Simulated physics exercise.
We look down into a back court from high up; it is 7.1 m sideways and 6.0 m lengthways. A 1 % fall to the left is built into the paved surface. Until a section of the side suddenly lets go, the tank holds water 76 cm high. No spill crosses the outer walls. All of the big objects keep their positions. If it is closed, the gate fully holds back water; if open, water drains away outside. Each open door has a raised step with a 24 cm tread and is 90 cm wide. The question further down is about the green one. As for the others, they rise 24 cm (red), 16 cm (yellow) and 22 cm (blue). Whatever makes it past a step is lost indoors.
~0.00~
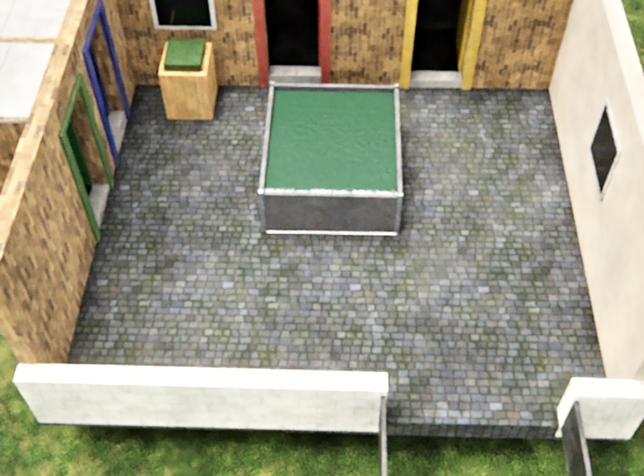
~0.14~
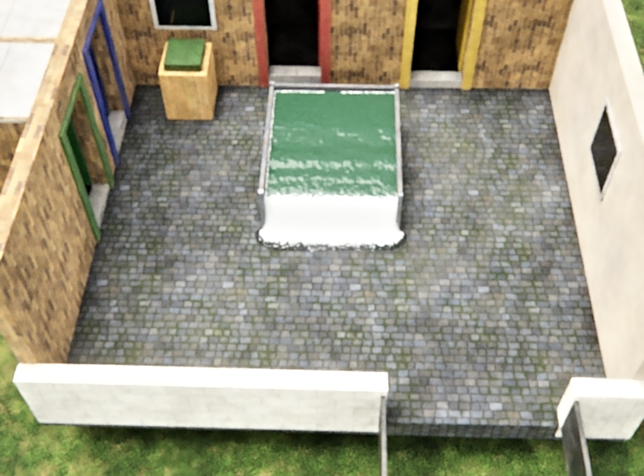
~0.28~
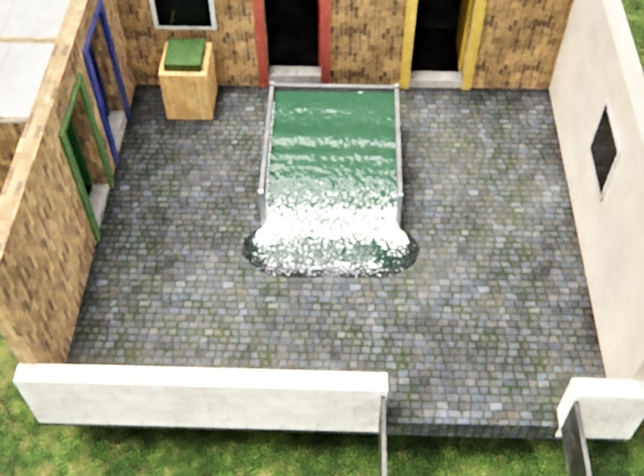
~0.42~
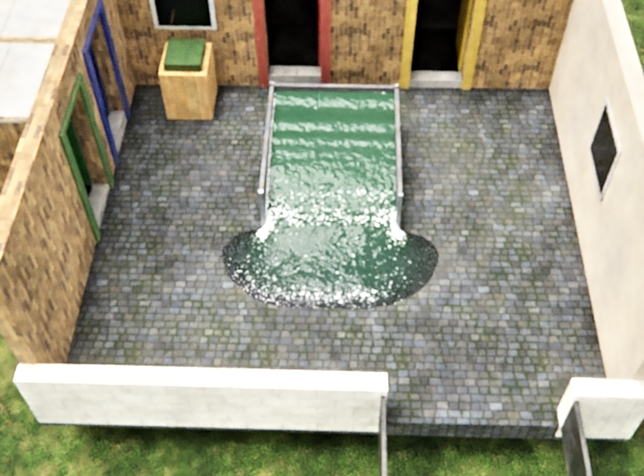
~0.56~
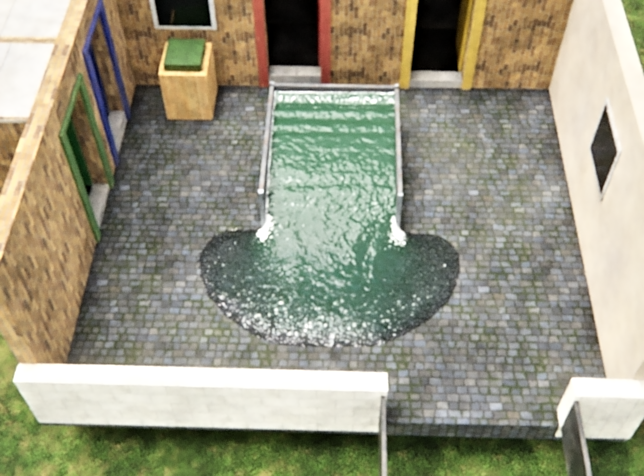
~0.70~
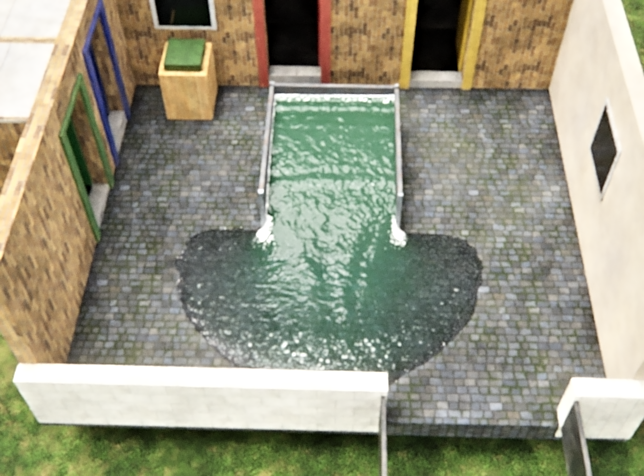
A paved court, walled in brown brick and white and seen from high above, holds a large grey-edged tank of green water near its back wall. A green-topped wooden box stands to its left, with red and yellow doorways behind, and blue and green ones along the left wall. The tank's front opens and water pours out, foaming white, then fans across the paving towards the low front wall, while the camera stays still.
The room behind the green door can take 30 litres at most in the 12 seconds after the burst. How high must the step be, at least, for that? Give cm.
About 6.5 cm.
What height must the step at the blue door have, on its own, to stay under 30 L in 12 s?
Door blue, min height approx. 11.0 cm.
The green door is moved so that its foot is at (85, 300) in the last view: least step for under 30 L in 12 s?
Minimum: About 16 cm.
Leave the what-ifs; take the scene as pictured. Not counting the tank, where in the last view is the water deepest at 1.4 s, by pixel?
Around (296, 390).
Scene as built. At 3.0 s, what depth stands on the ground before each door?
Door by door in centimetres - red 0, yellow 0, blue 0, green 0.
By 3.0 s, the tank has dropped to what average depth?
The mean depth is about 16 cm.
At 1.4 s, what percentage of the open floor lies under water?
Some 35 per cent of it.
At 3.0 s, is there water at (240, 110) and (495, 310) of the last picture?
First untouched, then soaked.
After 1.4 s water covers 35 % of the floor, deepest (44 cm) near (296, 390); it has not reached the green door.
After 3.0 s water covers 45 % of the floor, deepest (42 cm) near (59, 397); it has not reached the green door.
After 12.0 s water covers 95 % of the floor, deepest (12 cm) near (82, 304); 10 cm at the green door, 0 litres in over its 13 cm step.
At the green door as built, the water arrived by 3.2 s and peaked near 12 cm at 10.6 s.
Run again over the same 12 s with other heights there, 51 litres in over 5 cm, 21 litres over 7 cm. The limit of 30 litres is kept from about 6.5 cm up.
